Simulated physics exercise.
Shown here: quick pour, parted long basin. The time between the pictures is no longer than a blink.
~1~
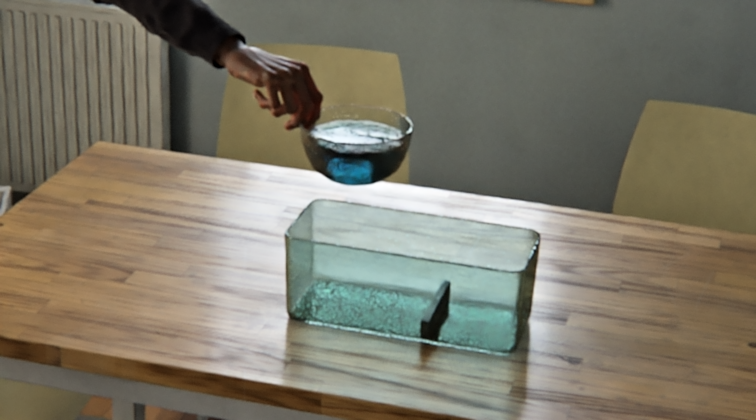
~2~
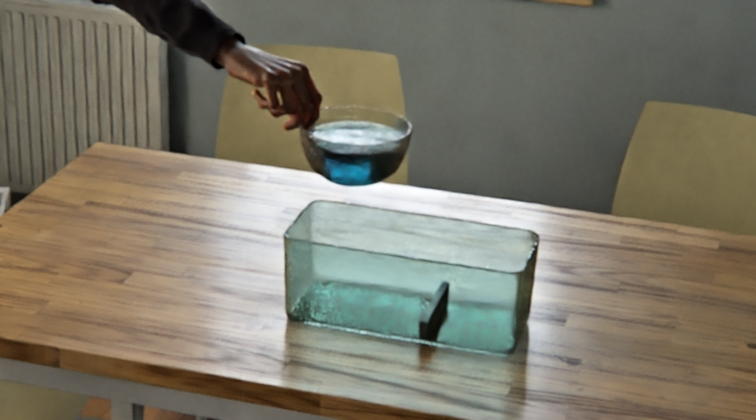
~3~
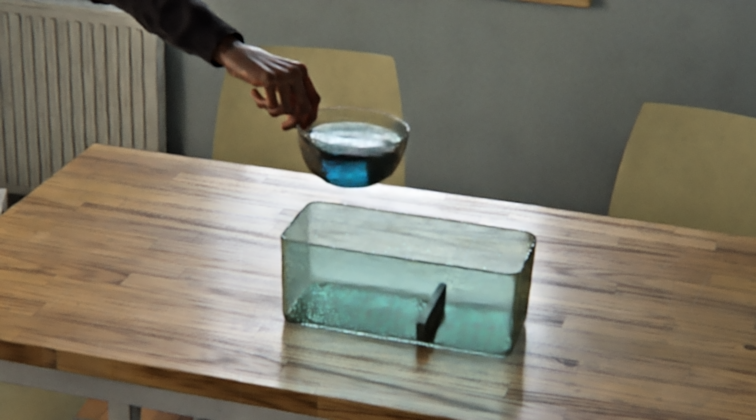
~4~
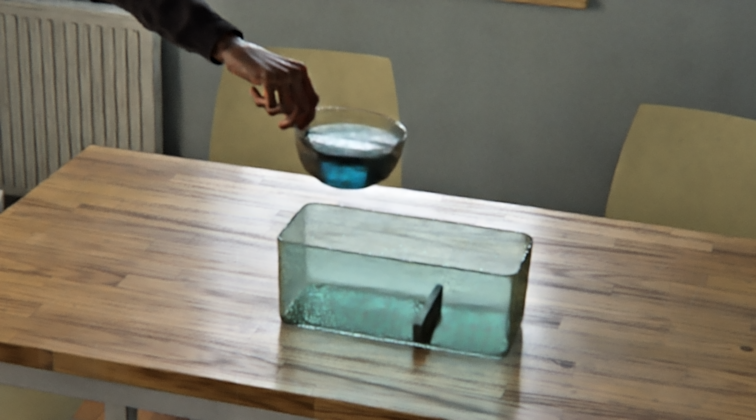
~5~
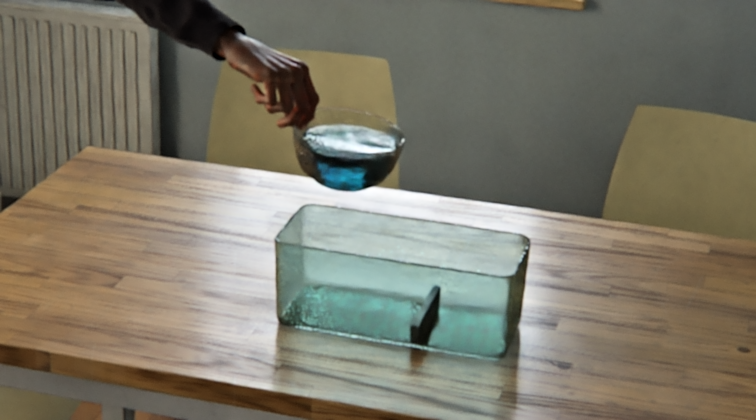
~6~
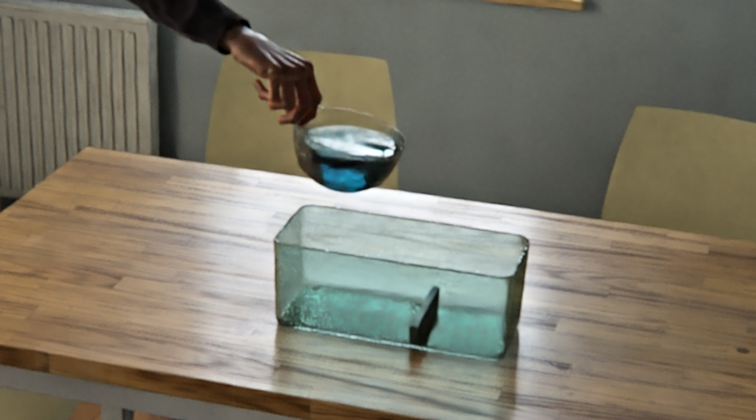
A hand held a clear glass bowl of blue liquid above a long greenish glass basin with a dark divider on a wooden table, and the bowl tilted slightly to the right.
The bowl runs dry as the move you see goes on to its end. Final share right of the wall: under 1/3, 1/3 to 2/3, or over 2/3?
1/3 to 2/3.
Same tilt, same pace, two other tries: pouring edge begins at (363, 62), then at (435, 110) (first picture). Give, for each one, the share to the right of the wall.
First try 10 %, second try 75 %.
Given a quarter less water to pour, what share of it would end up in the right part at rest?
About 45 percent.
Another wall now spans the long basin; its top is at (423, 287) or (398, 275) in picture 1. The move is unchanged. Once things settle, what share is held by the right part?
About 75 % for the first and about 95 % for the second.
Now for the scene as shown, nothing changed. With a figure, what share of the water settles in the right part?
Close to 55 in a hundred.
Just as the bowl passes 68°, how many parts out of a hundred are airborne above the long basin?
35 %.
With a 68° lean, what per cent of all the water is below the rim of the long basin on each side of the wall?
Left side around 5 per cent; right side around 10 per cent.
A moment on, the bowl is tipped part way and 51 per cent is still to pour, 3 is left of the wall and 12 right of it.
Next, the bowl is tipped on its side and 5 per cent is still to pour, 32 is left of the wall and 57 right of it.
Then the bowl is tipped right over and 0 per cent is still to pour, 42 is left of the wall and 57 right of it.
Later the bowl is tipped right over and 0 per cent is still to pour, 44 is left of the wall and 55 right of it.
At rest 44 per cent lies left of the wall, 55 right of it and 1 outside.
